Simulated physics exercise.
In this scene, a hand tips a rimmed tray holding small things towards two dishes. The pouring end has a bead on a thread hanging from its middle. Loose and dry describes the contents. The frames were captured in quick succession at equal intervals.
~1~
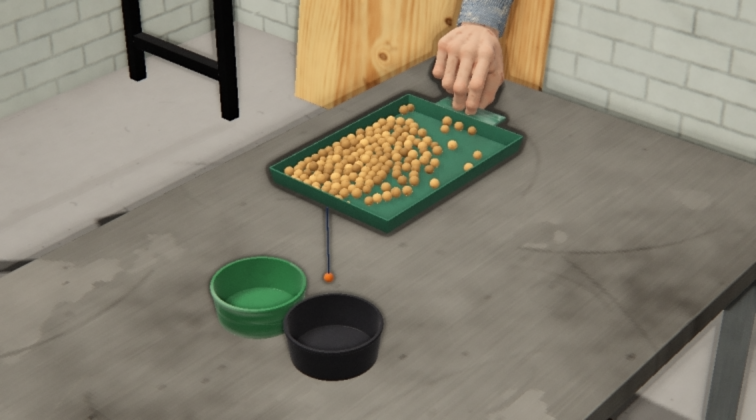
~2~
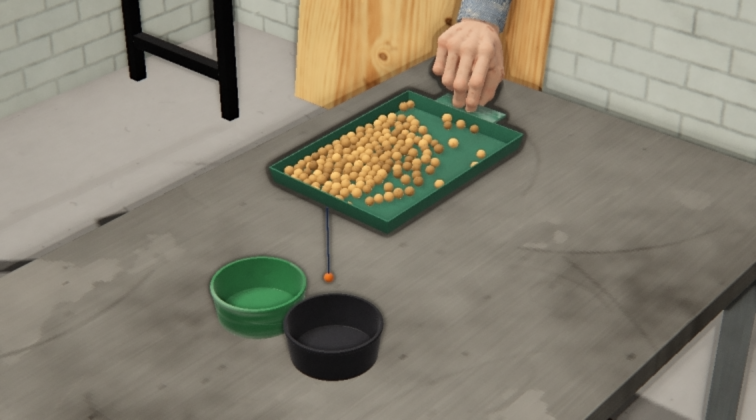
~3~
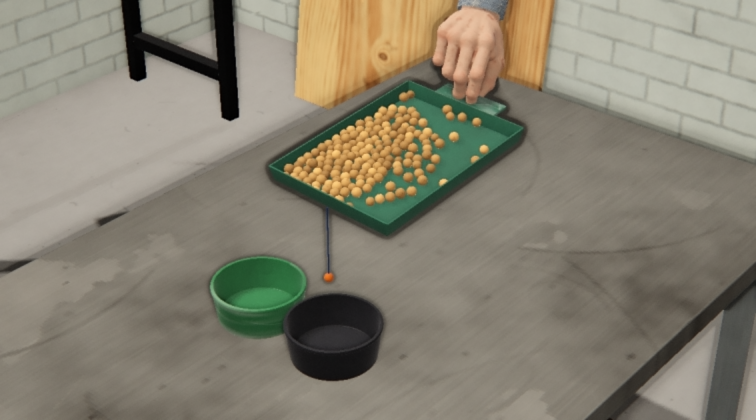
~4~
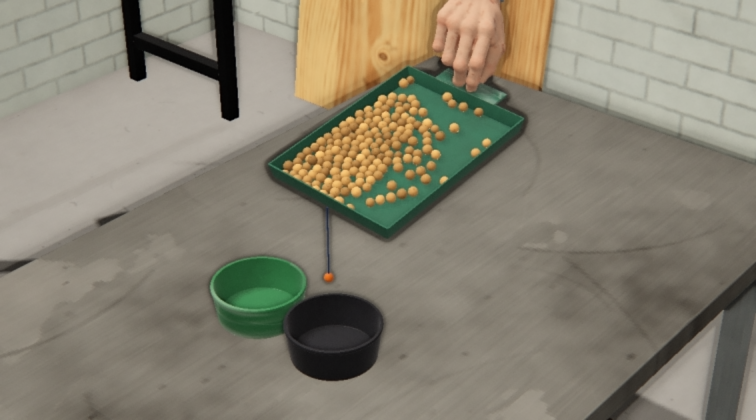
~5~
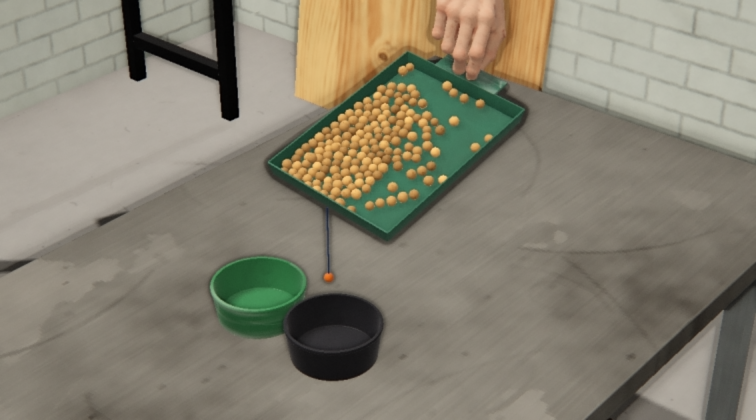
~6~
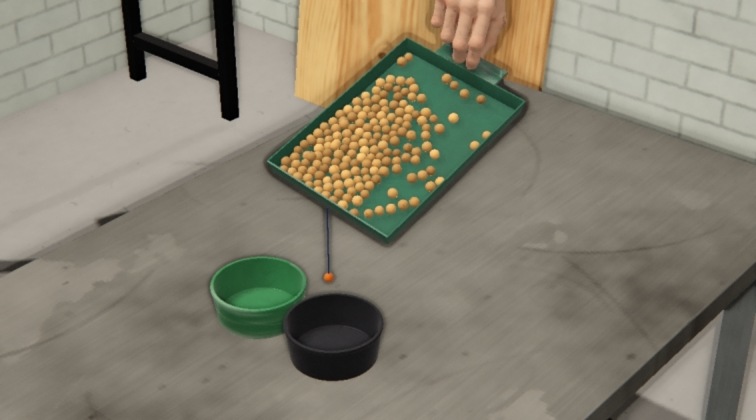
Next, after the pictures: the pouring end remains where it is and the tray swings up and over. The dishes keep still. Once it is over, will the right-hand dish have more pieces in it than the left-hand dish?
I'd say the right dish gets the lion's share of it.
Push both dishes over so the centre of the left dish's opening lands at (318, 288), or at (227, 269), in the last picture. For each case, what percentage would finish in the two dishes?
You'd get 90 per cent first and 10 per cent second.
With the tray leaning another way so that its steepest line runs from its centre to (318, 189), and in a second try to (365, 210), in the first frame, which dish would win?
For the first heading it's the dish at left, and for the second it's the dish at right.
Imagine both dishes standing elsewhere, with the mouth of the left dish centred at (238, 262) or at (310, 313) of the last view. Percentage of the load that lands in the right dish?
First placement: Some 10 %; second placement: Some 40 %.
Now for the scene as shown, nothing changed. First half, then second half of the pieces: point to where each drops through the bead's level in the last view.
The first part at (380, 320); the rest at (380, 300).
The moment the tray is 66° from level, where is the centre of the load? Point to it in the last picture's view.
Mark it at roughly (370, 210) in the final frame.
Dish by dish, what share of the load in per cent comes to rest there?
In the left dish you'd find about 0 % of the load, and in the right dish about 50 %.
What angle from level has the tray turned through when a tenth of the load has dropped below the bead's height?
Approx. reading: About 70°.
Shortly afterwards, tray tipped steeply; the bulk on the tray; a little in the right dish; only a few outside both; a little in the air.
Next, tray tipped past a quarter turn; a little on the tray; near half in the right dish; near half outside both; a little in the air.
Some moments later, tray tipped past a quarter turn; near half in the right dish; near half outside both.
In the end, tray tipped past a quarter turn; near half in the right dish; none at all in the left dish; near half outside both.
